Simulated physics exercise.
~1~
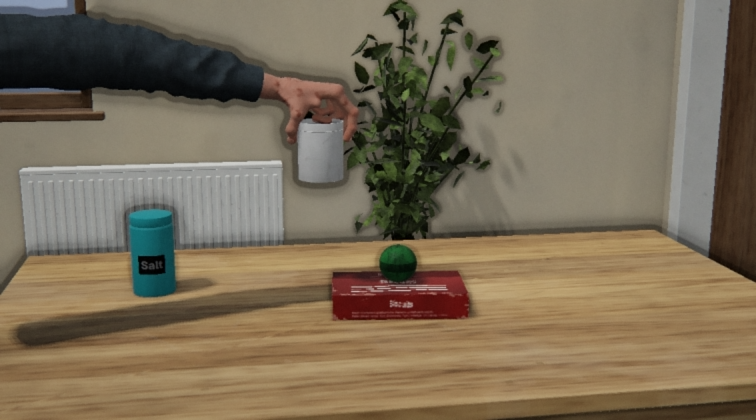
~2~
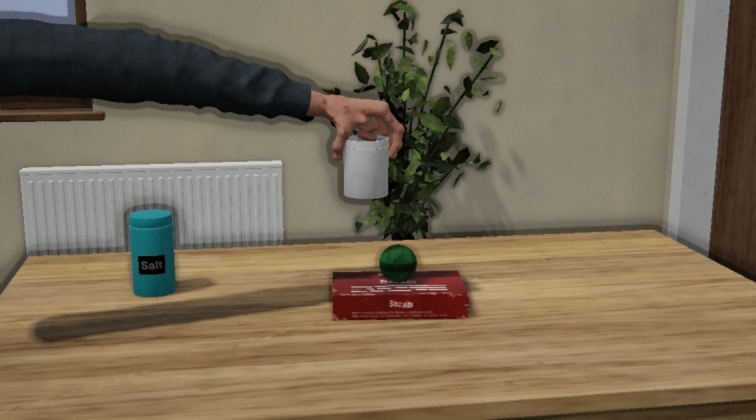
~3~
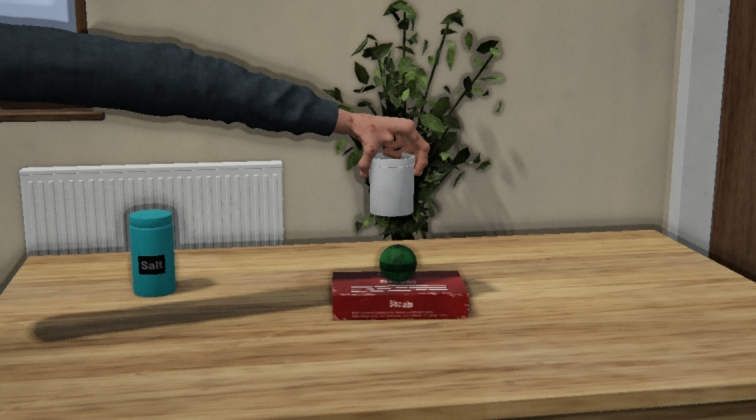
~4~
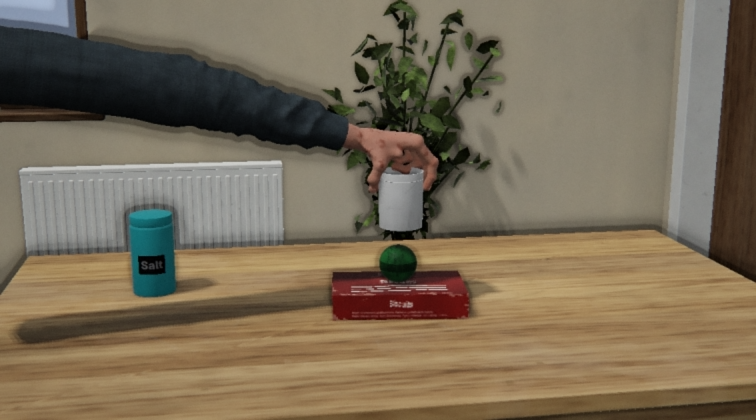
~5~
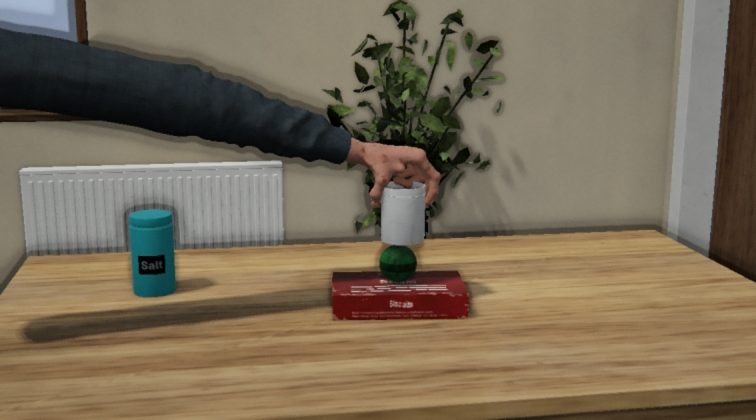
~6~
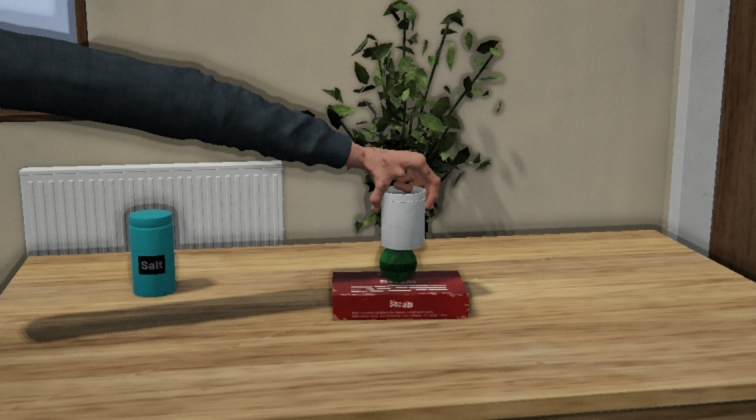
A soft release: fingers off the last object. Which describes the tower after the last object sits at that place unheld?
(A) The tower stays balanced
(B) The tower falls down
Option B: The tower falls down.
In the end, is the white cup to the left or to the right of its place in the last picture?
Rightward.
Then, 0.40 s past the last view, white cup now fallen.
Then, 0.60 s past the last view, things are still on the move.
Then, 0.90 s past the last view, as before.
Finally, fallen, white cup; the other 3 still in place. Final places as the last picture's camera would see them, white cup near (590, 271). The pile gives way.
